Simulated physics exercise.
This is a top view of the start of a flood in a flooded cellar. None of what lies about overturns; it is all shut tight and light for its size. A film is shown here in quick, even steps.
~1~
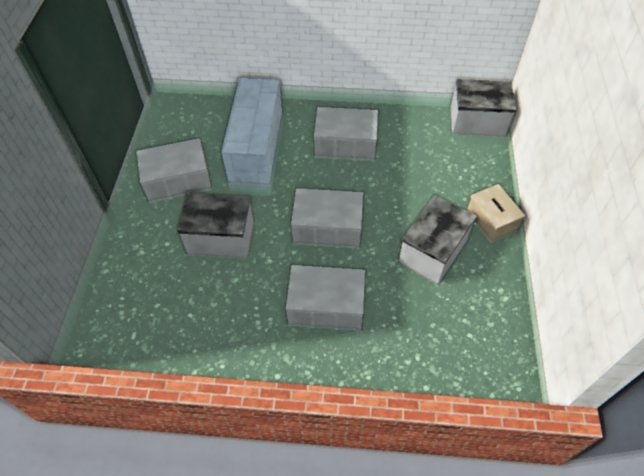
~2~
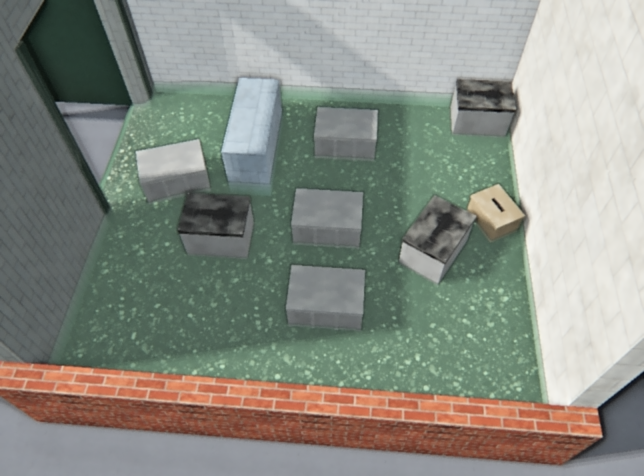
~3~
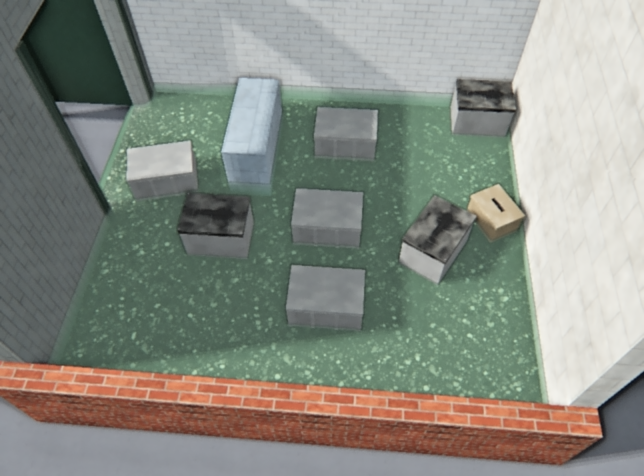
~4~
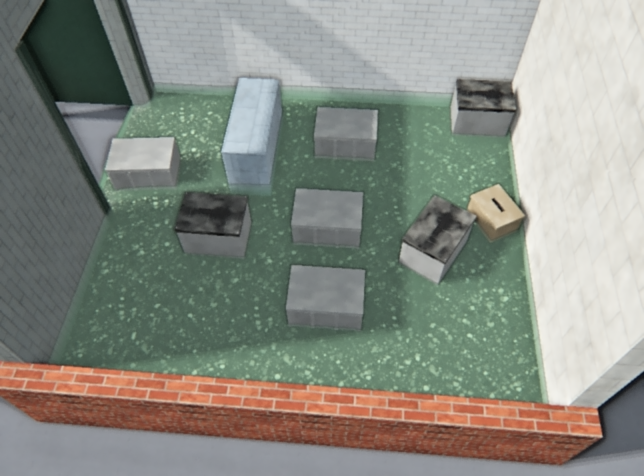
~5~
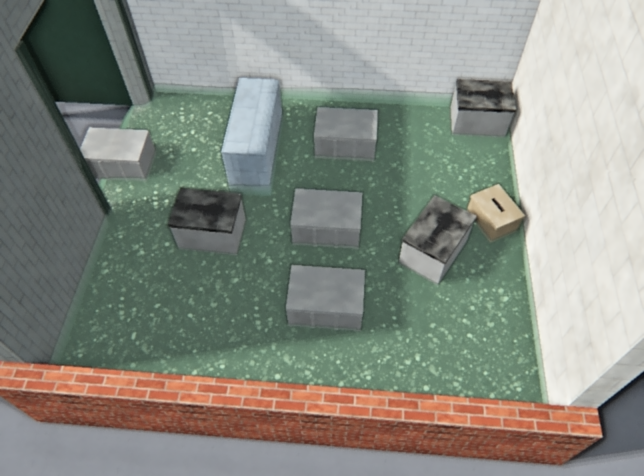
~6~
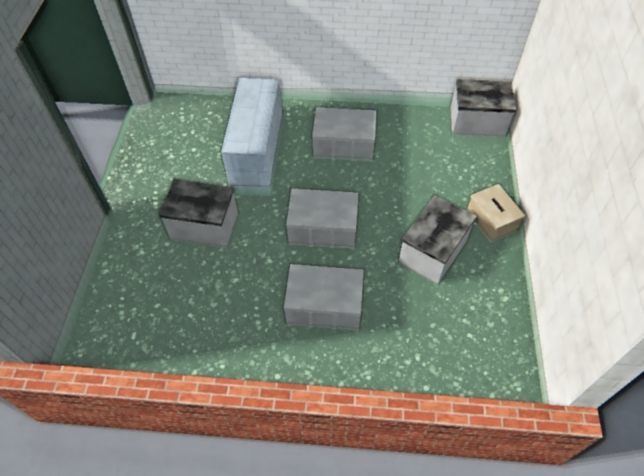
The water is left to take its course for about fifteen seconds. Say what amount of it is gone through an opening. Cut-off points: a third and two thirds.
Honestly, the part swept out lands in the middle band of thirds.
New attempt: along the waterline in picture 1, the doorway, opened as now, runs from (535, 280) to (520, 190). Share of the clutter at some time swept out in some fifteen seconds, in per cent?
That would be near 80 per cent of the things.
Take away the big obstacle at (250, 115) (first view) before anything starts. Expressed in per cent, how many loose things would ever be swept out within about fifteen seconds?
Share affected: Approx. 60 %.
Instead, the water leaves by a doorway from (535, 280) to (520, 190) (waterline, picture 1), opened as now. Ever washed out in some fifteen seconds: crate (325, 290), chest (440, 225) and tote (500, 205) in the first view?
Taking them as listed: Exits, exits, exits.
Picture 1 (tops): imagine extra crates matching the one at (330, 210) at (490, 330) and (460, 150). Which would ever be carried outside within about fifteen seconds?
Taking them in turn: Held back, then held back.
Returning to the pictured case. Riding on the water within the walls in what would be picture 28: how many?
I make it 5 of them.
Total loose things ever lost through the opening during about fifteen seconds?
The figure is 4.
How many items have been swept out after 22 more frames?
3.
A moment on, 1 of 8 are out; 7 afloat.
Next, 2 of 8 are out; 6 afloat.
Later, 3 of 8 are out; 5 afloat.
In the end, 4 of 8 are out; 4 afloat.
